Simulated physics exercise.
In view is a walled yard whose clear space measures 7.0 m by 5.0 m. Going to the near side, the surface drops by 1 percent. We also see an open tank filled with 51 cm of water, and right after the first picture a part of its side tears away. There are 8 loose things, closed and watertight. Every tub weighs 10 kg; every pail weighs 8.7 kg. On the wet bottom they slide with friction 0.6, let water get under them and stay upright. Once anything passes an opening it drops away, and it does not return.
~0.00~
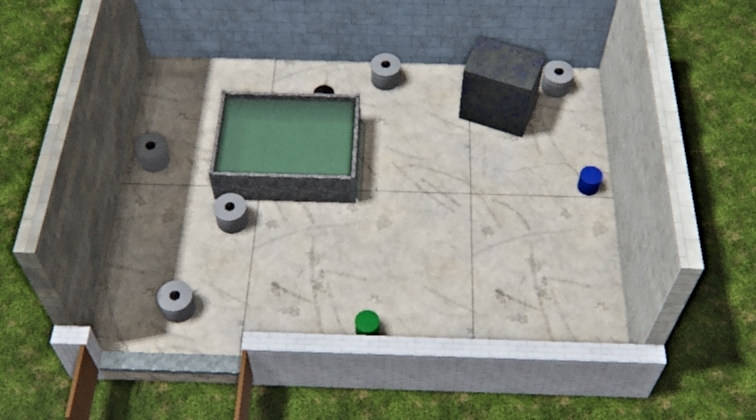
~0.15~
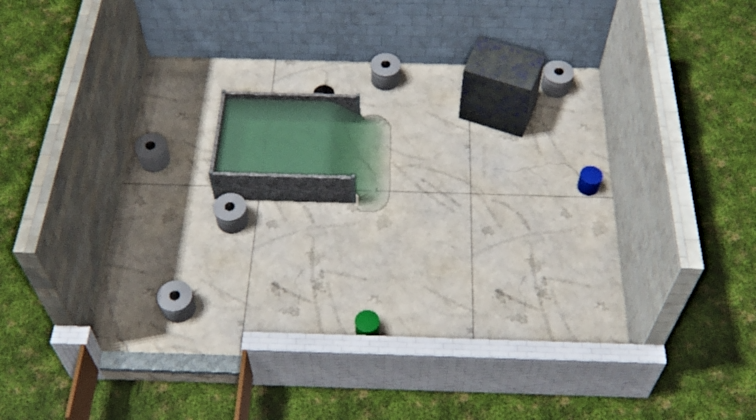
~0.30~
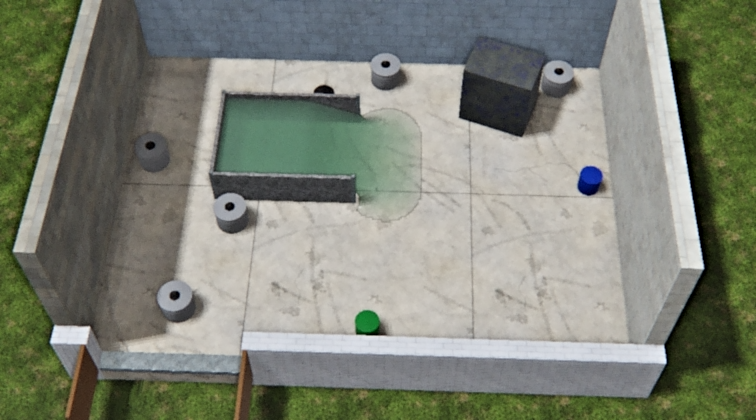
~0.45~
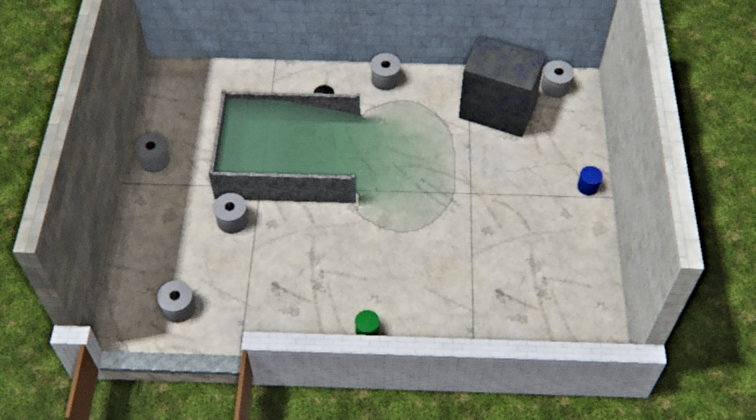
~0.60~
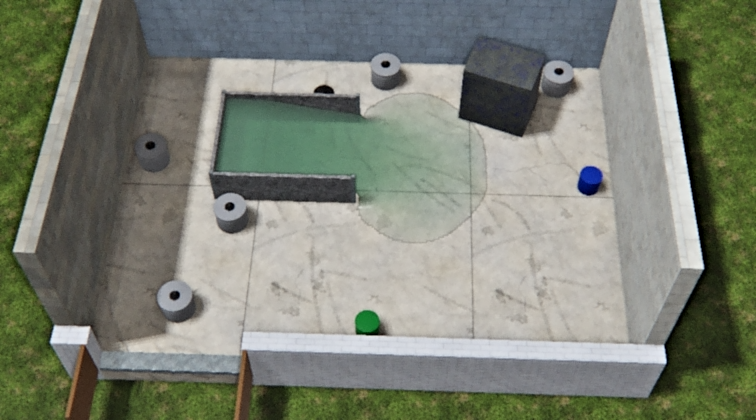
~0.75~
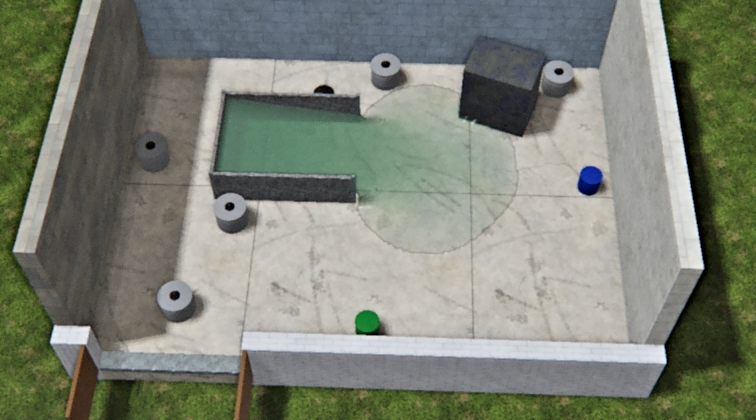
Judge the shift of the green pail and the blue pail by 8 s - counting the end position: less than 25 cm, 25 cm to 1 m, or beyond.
The green pail is relocated a little. The blue pail is relocated far.
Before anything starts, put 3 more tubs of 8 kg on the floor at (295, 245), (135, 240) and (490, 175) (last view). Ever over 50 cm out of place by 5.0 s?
Within it, within it, beyond it.
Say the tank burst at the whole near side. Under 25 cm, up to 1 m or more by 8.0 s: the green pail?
If that happened, the green pail winds up well away.
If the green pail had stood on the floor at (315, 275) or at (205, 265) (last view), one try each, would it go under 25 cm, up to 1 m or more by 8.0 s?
At the first spot it keeps its position; at the second it keeps its position.
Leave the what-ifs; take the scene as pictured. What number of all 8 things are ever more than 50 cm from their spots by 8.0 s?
The tally stands at 3.
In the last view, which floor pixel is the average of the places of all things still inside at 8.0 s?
Near (323, 216).
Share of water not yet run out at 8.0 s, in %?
100 %.
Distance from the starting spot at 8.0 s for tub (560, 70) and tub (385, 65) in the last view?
In that order: 350 cm, 10 cm.
After 1.6 s the green pail is near (367, 321), 0.0 m from its start, aground; the blue pail is near (603, 176), 0.2 m from its start, aground; 0 of 8 are out; 0 afloat.
After 3.6 s the green pail is near (367, 321), 0.0 m from its start, aground; the blue pail is near (547, 306), 2.2 m from its start, aground; 0 of 8 are out; 1 afloat.
After 5.6 s the green pail is near (330, 313), 0.5 m from its start, aground; the blue pail is near (459, 283), 2.6 m from its start, aground; 0 of 8 are out; 1 afloat.
After 8.0 s the green pail is near (315, 310), 0.7 m from its start, aground; the blue pail is near (457, 282), 2.6 m from its start, aground; 0 of 8 are out; 1 afloat.
